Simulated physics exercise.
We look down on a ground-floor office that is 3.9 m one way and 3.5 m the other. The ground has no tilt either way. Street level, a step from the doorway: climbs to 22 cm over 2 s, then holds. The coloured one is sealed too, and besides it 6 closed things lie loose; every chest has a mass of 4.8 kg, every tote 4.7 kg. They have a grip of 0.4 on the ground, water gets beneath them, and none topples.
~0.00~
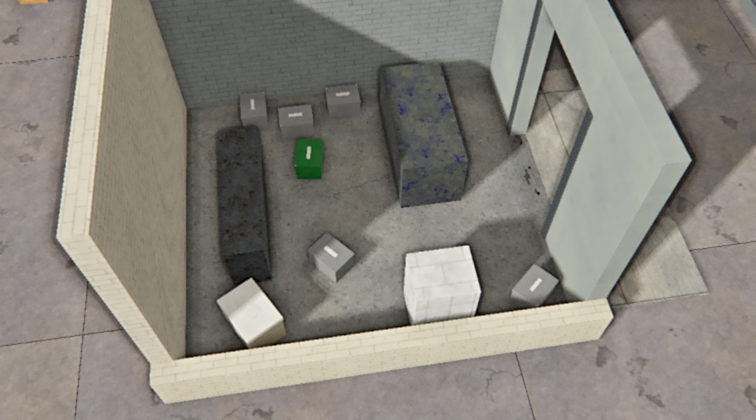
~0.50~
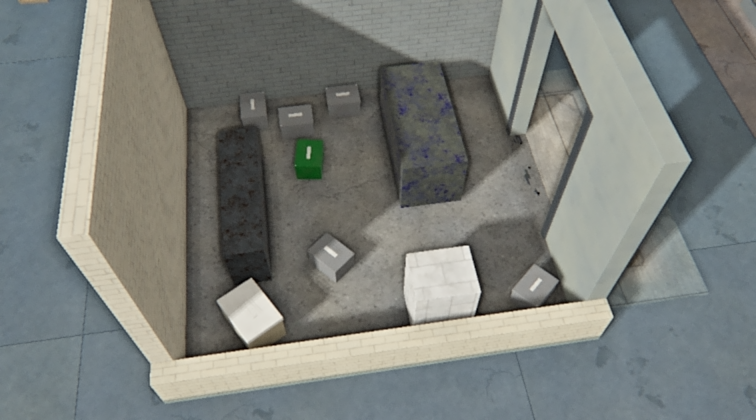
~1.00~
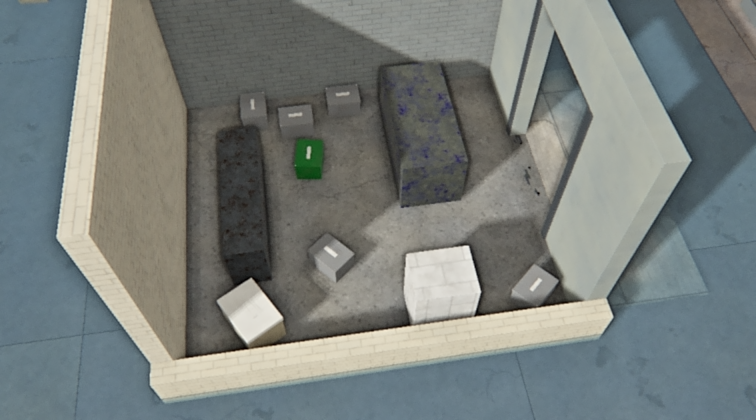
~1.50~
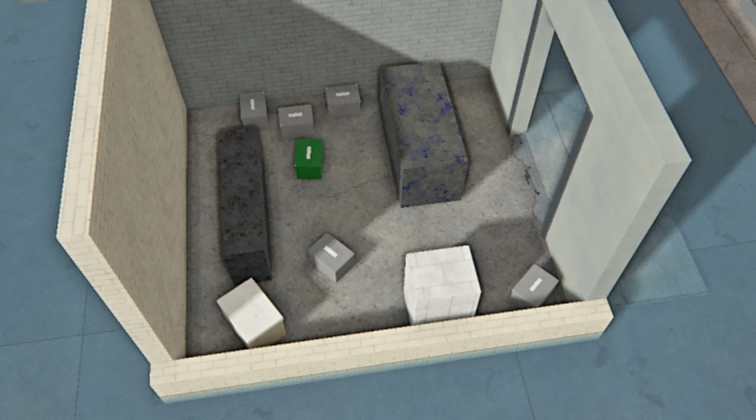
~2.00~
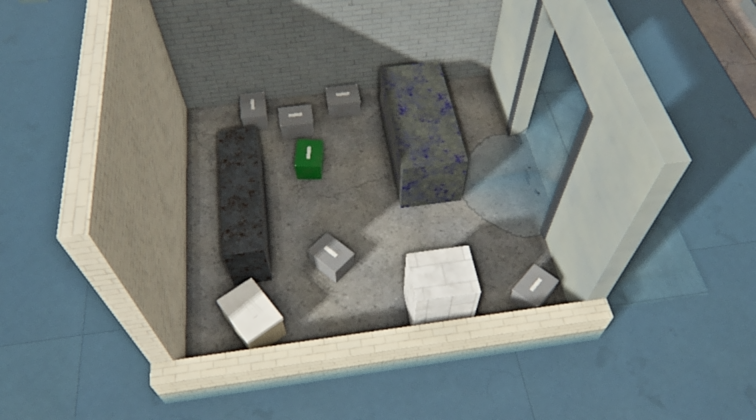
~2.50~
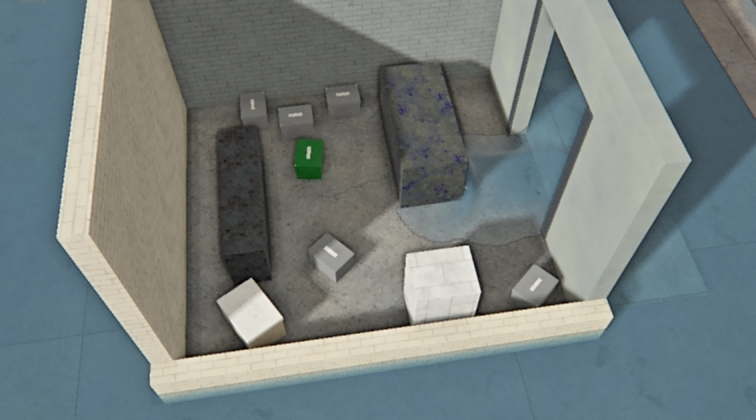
A small walled room held two long dark blocks, pale blocks, gray boxes and a green one, all motionless, while bluish water covered the ground outside, then crept through the doorway across the floor's right side.
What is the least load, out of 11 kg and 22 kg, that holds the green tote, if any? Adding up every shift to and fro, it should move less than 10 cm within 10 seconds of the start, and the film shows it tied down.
Looks to me like only the heavy option works.
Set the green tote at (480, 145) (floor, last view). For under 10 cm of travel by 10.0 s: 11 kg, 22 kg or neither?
Here both come up short.
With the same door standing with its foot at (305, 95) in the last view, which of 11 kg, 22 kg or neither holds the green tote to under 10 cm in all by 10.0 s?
That way, neither mass suffices.
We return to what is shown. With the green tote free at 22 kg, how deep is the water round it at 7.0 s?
Depth: Approx. 6 cm.
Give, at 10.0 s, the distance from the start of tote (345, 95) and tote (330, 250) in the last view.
Respectively 80 and 150 cm.
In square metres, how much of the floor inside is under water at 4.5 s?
Roughly 8.0 m2 of it is wet.
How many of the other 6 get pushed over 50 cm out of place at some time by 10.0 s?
That comes to 5.
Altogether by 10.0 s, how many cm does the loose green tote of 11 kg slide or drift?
40 cm, roughly.
After 3.5 s the green tote would be 0 cm from its start with 11 kg and 0 cm from its start with 22 kg; 0 cm of water round it then.
After 4.5 s the green tote would be 0 cm from its start with 11 kg and 0 cm from its start with 22 kg; 0 cm of water round it then.
After 7.0 s the green tote would be 0 cm from its start with 11 kg and 0 cm from its start with 22 kg; 6 cm of water round it then.
After 10.0 s the green tote would be 40 cm from its start with 11 kg and 1 cm from its start with 22 kg; 10 cm of water round it then.
